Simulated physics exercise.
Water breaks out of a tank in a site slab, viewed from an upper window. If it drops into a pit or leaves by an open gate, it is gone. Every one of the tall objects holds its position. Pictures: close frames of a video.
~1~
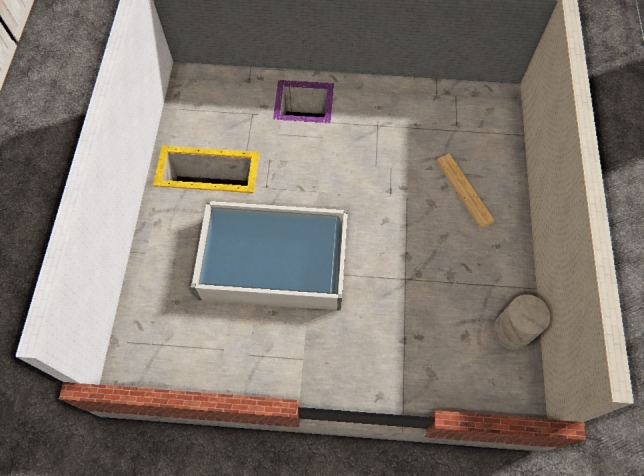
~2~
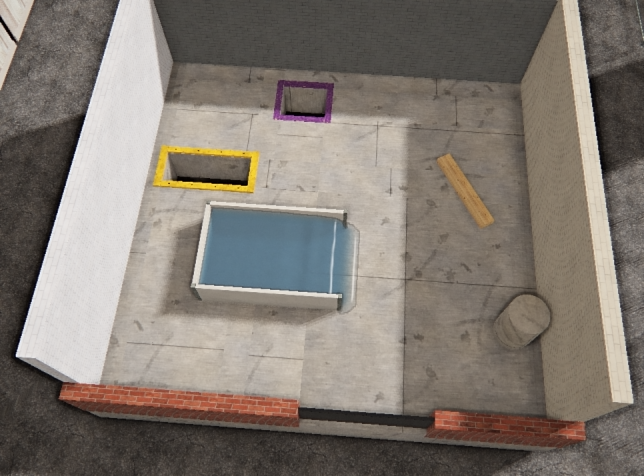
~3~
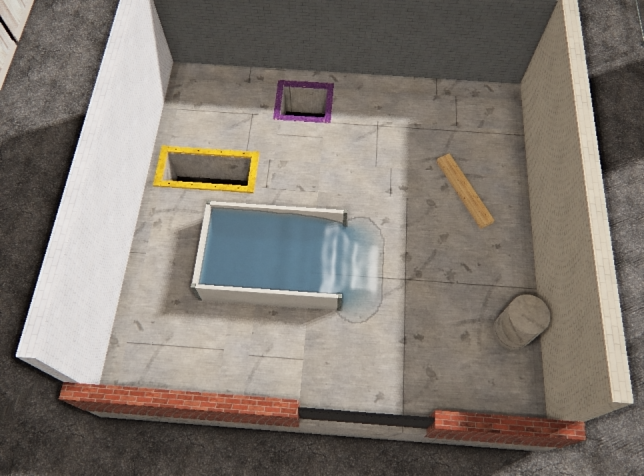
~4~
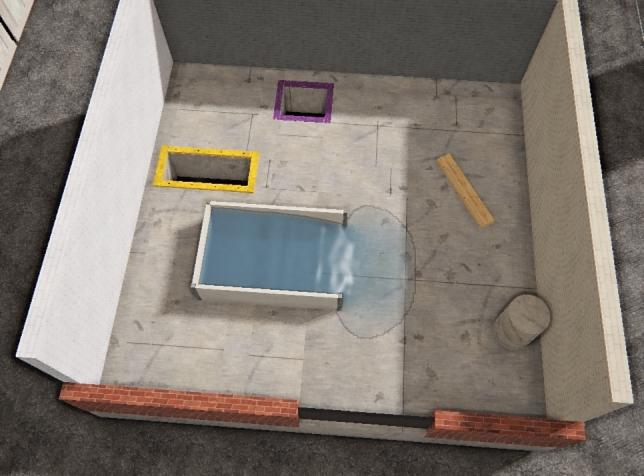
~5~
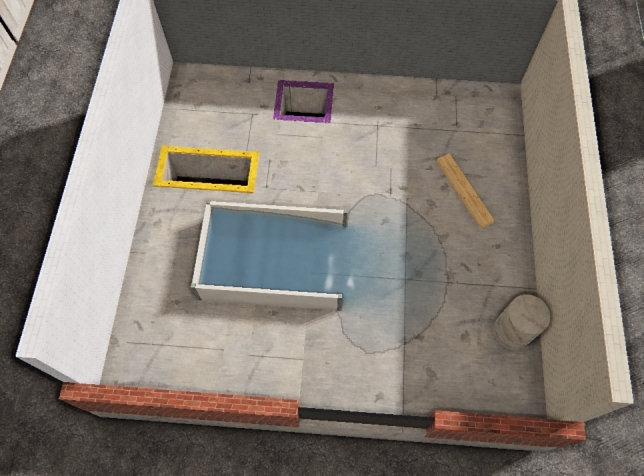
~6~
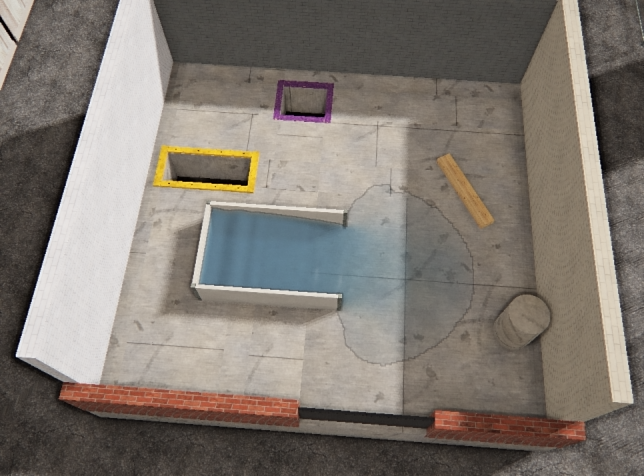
Water pours from the tank's open right side and spreads rightward across the grey slab.
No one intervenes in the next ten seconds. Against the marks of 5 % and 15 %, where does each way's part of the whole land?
Gate: Short of five per cent. Yellow pit: Short of five per cent. Purple pit: Inside five to fifteen per cent.
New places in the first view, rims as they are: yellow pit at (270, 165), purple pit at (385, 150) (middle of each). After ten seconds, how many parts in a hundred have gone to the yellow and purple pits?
The yellow pit ends up with 0 per cent, the purple pit with 12 per cent.
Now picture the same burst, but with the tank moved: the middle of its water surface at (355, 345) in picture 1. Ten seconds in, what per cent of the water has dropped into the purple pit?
The purple pit takes 12 per cent.
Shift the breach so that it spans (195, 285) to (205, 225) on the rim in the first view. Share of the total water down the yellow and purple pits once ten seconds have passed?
Result - yellow: 15 %; purple: 4 %.
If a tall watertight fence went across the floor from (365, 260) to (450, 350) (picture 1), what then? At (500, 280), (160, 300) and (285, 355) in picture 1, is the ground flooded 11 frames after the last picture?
Listed order - wet, dry, dry.
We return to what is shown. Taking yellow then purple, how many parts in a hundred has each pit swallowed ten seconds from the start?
Around 0 per cent, then around 8 per cent.
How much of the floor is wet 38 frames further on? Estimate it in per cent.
It should be close to 60 %.
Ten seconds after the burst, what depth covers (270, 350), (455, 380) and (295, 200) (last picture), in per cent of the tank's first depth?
Estimated readings in sequence: 6, 8, 2 percent.
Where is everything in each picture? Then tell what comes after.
Still water in the water tank at (272, 250), in the first frame.
The front is at (350, 228), out from the gap at (340, 263), in the second frame.
Water pours out at (340, 264) and has run to (364, 223), in the third frame.
The front is at (402, 232), out from the gap at (340, 264), in the fourth frame.
Water pours out at (340, 264) and has run to (441, 284), in the fifth frame.
Water pours out at (340, 264) and has run to (466, 262), in the sixth frame.
A moment on, water covers 25 % of the floor; the gate 0 %, the yellow pit 0 %, the purple pit 0 %.
Next, water covers 30 % of the floor; the gate 0 %, the yellow pit 0 %, the purple pit 0 %.
Then, water covers 40 % of the floor; the gate 0 %, the yellow pit 0 %, the purple pit 0 %.
Later, water covers 60 % of the floor; the gate 0 %, the yellow pit 0 %, the purple pit 0 %.
In the end, water covers 85 % of the floor; the gate 0 %, the yellow pit 0 %, the purple pit 8 %.
